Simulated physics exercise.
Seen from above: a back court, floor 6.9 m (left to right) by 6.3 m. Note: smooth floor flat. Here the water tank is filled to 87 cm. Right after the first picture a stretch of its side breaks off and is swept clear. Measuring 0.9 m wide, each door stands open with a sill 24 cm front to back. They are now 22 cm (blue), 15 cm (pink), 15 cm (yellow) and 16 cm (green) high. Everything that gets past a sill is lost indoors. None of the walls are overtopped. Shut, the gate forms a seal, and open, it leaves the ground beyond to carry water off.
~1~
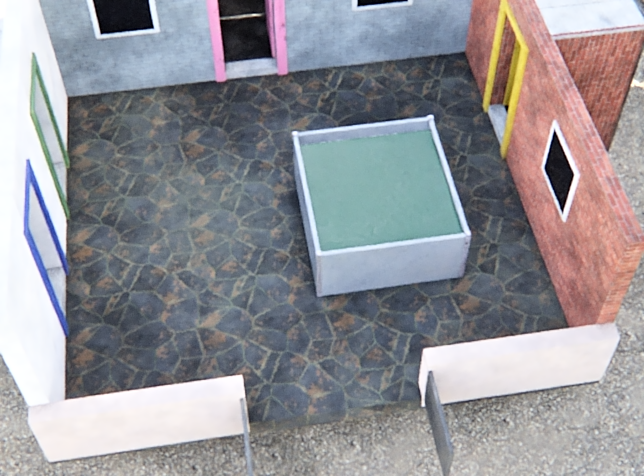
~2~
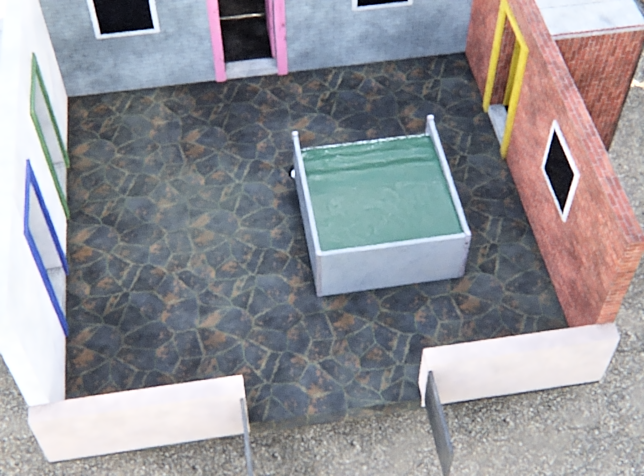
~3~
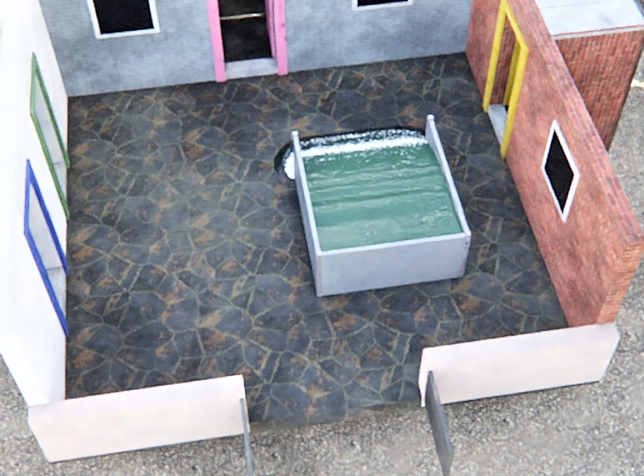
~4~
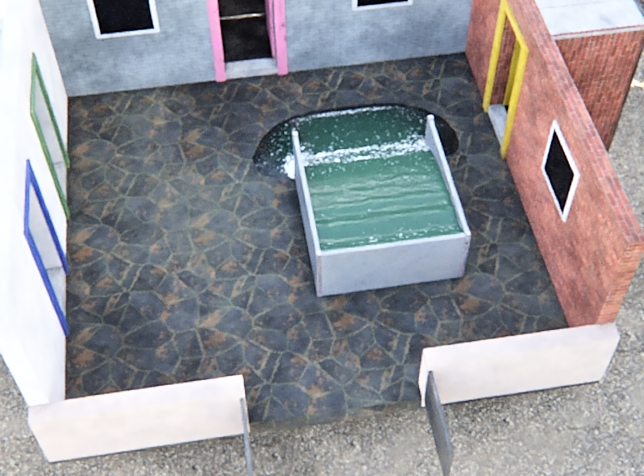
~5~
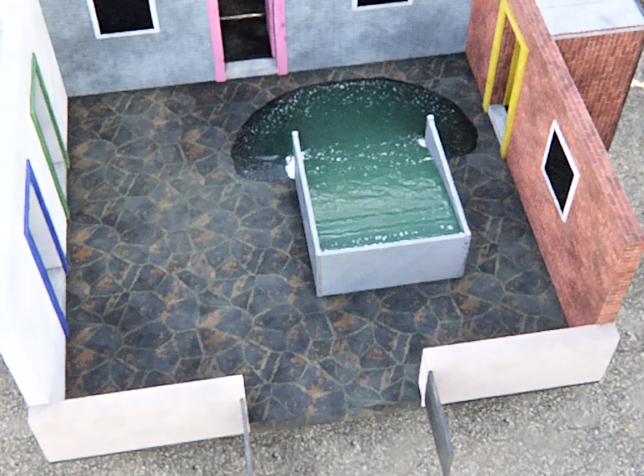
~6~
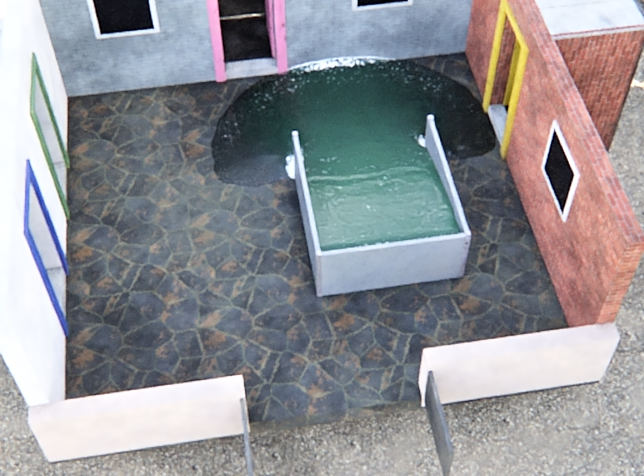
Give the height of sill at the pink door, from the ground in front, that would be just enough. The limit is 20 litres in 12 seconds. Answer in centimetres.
Close to 31 cm.
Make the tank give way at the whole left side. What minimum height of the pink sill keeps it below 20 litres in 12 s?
The answer is some 6.0 cm.
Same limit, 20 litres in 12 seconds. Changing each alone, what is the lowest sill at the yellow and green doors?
Close to 14.0 cm (yellow) and close to 12.5 cm (green).
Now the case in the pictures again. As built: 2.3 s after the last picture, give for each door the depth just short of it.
In cm: Blue 0, pink 25, yellow 18, green 13.
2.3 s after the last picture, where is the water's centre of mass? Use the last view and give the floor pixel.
The water is centred around (336, 136) in the last picture's pixels.
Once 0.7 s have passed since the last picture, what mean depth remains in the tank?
It averages close to 42 centimetres.
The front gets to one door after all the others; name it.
Last in order comes the blue door.
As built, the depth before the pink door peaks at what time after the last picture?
I'd say near 1.0 seconds.
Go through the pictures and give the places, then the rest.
The first picture shows the water tank at (378, 186) is whole and still, 87 cm deep; the pink door at (248, 30) is dry.
In the second picture, the front is at a hidden place, 0.2 m from the gap on the far side; 0.4 m2 of floor is wet, 87 cm left at the back.
In the third picture, the front is at a hidden place, 0.8 m from the gap on the far side; 1.7 m2 of floor is wet, 87 cm left at the back.
In the fourth picture, the front is at (303, 117), 1.3 m from the gap on the far side; 3.4 m2 of floor is wet, 83 cm left at the back.
In the fifth picture, the front is at (315, 88), 2.0 m from the gap on the far side; 6.1 m2 of floor is wet, 73 cm left at the back.
In the sixth picture, water pours out on the far side and has run 2.4 m, to (400, 61); about 8 cm deep outside, 74 cm at the back; 0.3 m in a straight line remain to the pink door at (248, 30).
Then, 0.7 s after the last picture water covers 30 % of the floor, deepest (55 cm) near (334, 80); 33 cm at the pink door, 32 litres in over its 15 cm sill.
Then, 2.3 s after the last picture water covers 45 % of the floor, deepest (38 cm) near (455, 59); 25 cm at the pink door, 159 litres in over its 15 cm sill.
Then, 11.3 s after the last picture water covers 100 % of the floor, deepest (12 cm) near (126, 202); 11 cm at the pink door, 181 litres in over its 15 cm sill.
At the pink door as built, the water peaked near 35 cm, 1.1 s after the last picture.
Run again over the same 12 s with other heights there, 57 litres in over 25 cm, 9 litres over 34 cm. The limit of 20 litres is kept from about 31 cm up.
